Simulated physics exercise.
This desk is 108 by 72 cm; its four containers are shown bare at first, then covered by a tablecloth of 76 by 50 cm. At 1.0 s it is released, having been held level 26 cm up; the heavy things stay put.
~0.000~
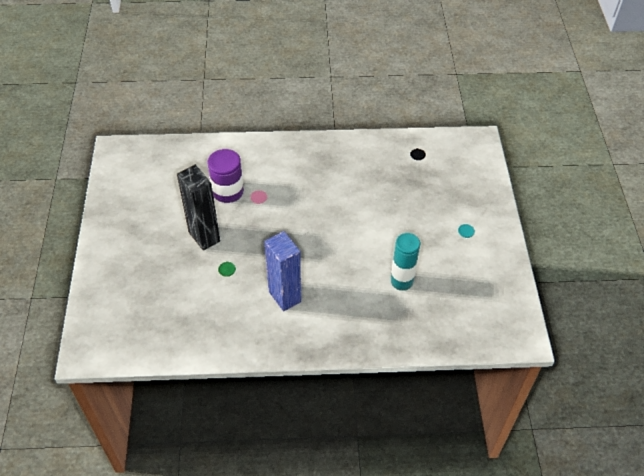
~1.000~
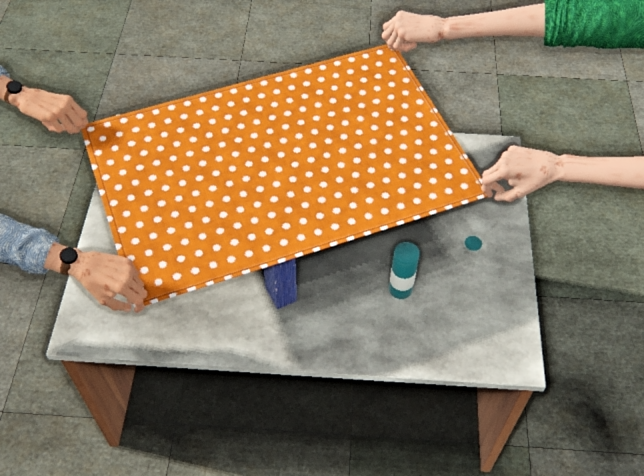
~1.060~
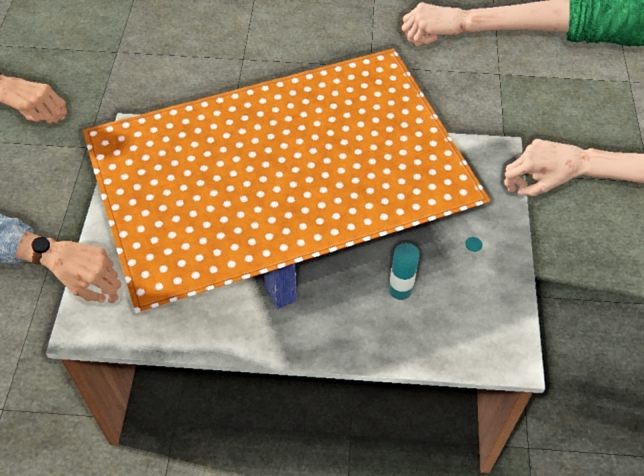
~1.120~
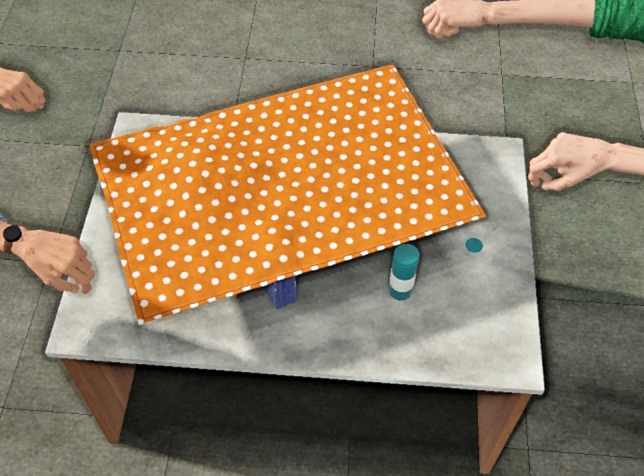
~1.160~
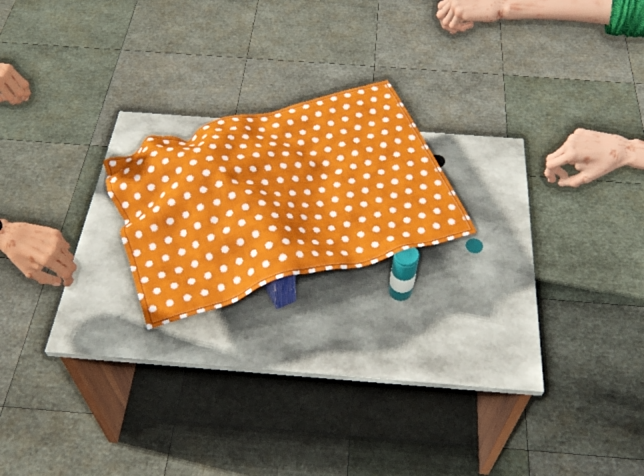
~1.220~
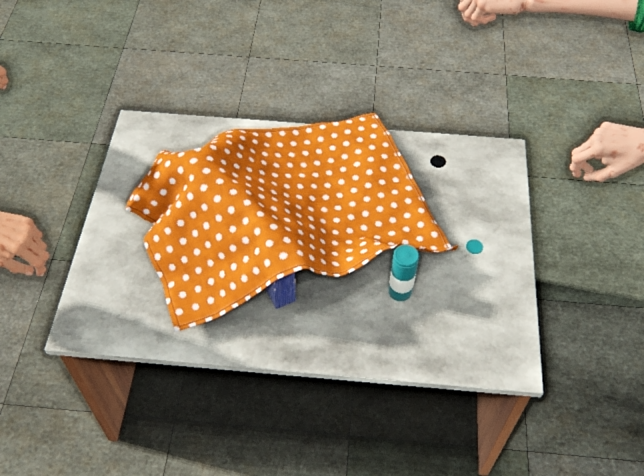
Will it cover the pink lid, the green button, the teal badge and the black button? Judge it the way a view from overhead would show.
In order: The pink lid ends under the cloth; the green button ends under the cloth; the teal badge stays uncovered; the black button stays uncovered.
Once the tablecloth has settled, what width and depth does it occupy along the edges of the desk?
Width about 60 centimetres, depth about 56 centimetres.
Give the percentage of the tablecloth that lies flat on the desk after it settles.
Portion on top, approx.: 35 %.
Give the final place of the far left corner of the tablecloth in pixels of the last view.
(178, 196) or thereabouts.
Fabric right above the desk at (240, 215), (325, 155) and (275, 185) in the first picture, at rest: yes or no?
In order: Hidden, hidden, hidden.
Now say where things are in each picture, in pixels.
Pink lid (259, 197); green button (227, 269); teal badge (467, 230); black button (418, 154); blue block (282, 246), 20 cm tall; purple tin (224, 160), 12 cm tall; teal tin (408, 242), 15 cm tall; black block (194, 178), 22 cm tall, in the first picture.
Tablecloth corners (135, 309) (81, 126) (393, 43) (492, 195); highest point 26 cm, lowest 26 cm, in the second picture.
Tablecloth corners (136, 313) (83, 130); highest point 24 cm, lowest 24 cm, in the third picture.
Tablecloth corners (140, 324) (89, 145); highest point 22 cm, lowest 19 cm, in the fourth picture.
Tablecloth corners (148, 329) (104, 161); highest point 23 cm, lowest 13 cm, in the fifth picture.
Tablecloth corners (176, 332) (145, 198) (375, 114) (459, 246); highest point 23 cm, lowest 4 cm, in the sixth picture.
After 1.4 s, 35 % of it is down, spanning 60 by 57 cm, above green button, pink lid.
After 1.6 s, 35 % of it is down, spanning 60 by 57 cm, above green button, pink lid.
After 1.7 s, 35 % of it is down, spanning 60 by 57 cm, above green button, pink lid.
After 1.9 s, 35 % of it is down, spanning 59 by 57 cm, above green button, pink lid.
After 2.7 s, 35 % of it is down, spanning 60 by 57 cm, above green button, pink lid.
